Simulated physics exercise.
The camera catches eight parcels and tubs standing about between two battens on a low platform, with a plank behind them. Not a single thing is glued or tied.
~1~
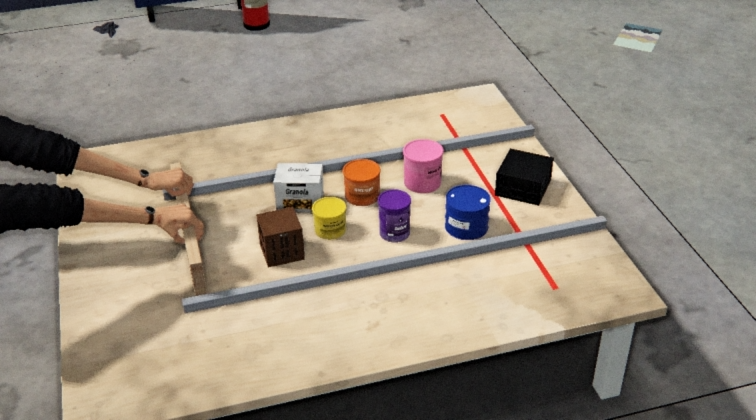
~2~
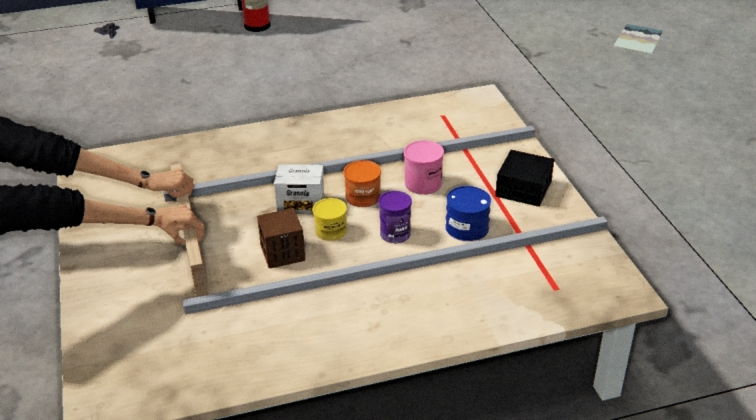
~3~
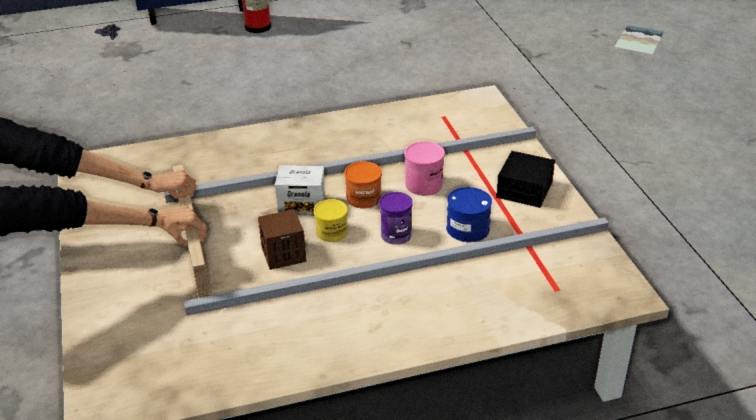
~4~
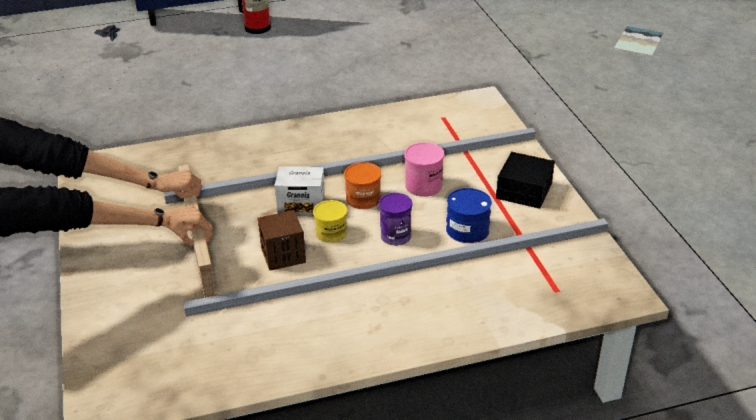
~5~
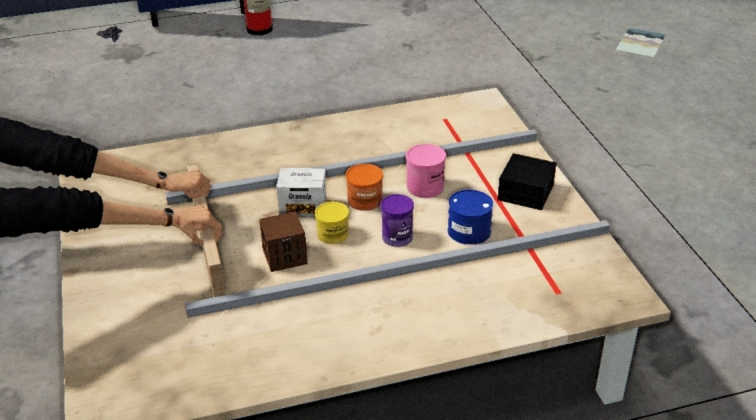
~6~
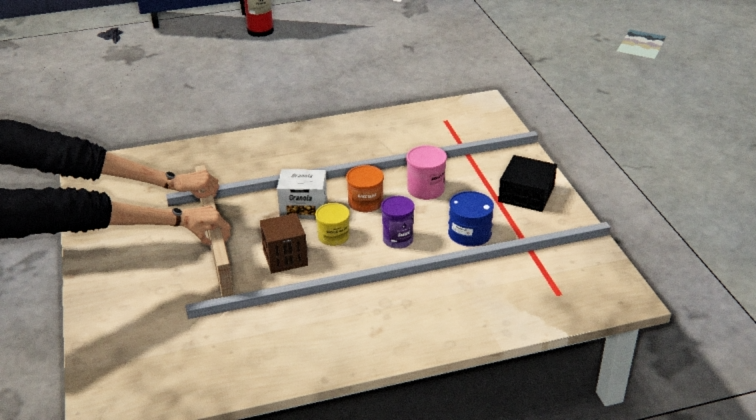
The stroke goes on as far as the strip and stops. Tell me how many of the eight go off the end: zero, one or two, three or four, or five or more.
Seems the ones that don't stay up number one or at most two, for sure.
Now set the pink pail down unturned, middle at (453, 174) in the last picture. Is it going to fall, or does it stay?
Observed: The pink pail does not remain.
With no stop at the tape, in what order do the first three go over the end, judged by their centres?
Order: Pink pail, black crate, orange pail.
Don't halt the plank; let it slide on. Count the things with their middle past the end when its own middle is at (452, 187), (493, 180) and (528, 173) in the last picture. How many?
Respectively, 0, 2 and 5.
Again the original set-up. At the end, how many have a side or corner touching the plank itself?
That makes 3.
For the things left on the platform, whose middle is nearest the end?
Nearest at the end: The orange pail.
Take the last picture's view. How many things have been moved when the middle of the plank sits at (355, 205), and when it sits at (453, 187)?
At that stage 6; at the next, 8.
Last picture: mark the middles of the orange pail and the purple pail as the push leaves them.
The orange pail at (540, 157), the purple pail at (551, 185).
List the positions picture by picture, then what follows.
In the first picture, black crate (524, 177); blue canister (467, 212); pink pail (423, 166); plank (188, 229); tape (492, 191).
In the second picture, blue canister (468, 214); plank (189, 230).
In the third picture, pink pail (424, 169); orange pail (363, 185).
In the fourth picture, black crate (525, 180); yellow pail (331, 222).
In the fifth picture, blue canister (470, 217); white box (302, 192).
In the sixth picture, black crate (528, 183); blue canister (471, 219); pink pail (426, 173); plank (214, 230); tape (495, 197).
Soon after, none off yet; black crate at rest near (528, 183); blue canister at rest near (471, 219); pink pail at rest near (426, 173).
Then, none off yet; black crate at rest near (528, 183); blue canister moved a little near (477, 218); pink pail moved about its own width near (462, 166).
Further on, none off yet; black crate moved a little near (540, 185); blue canister moved about its own width near (523, 216); pink pail moved well along near (524, 152).
At rest, the number that fall off is one or two; fallen, pink pail and black crate.
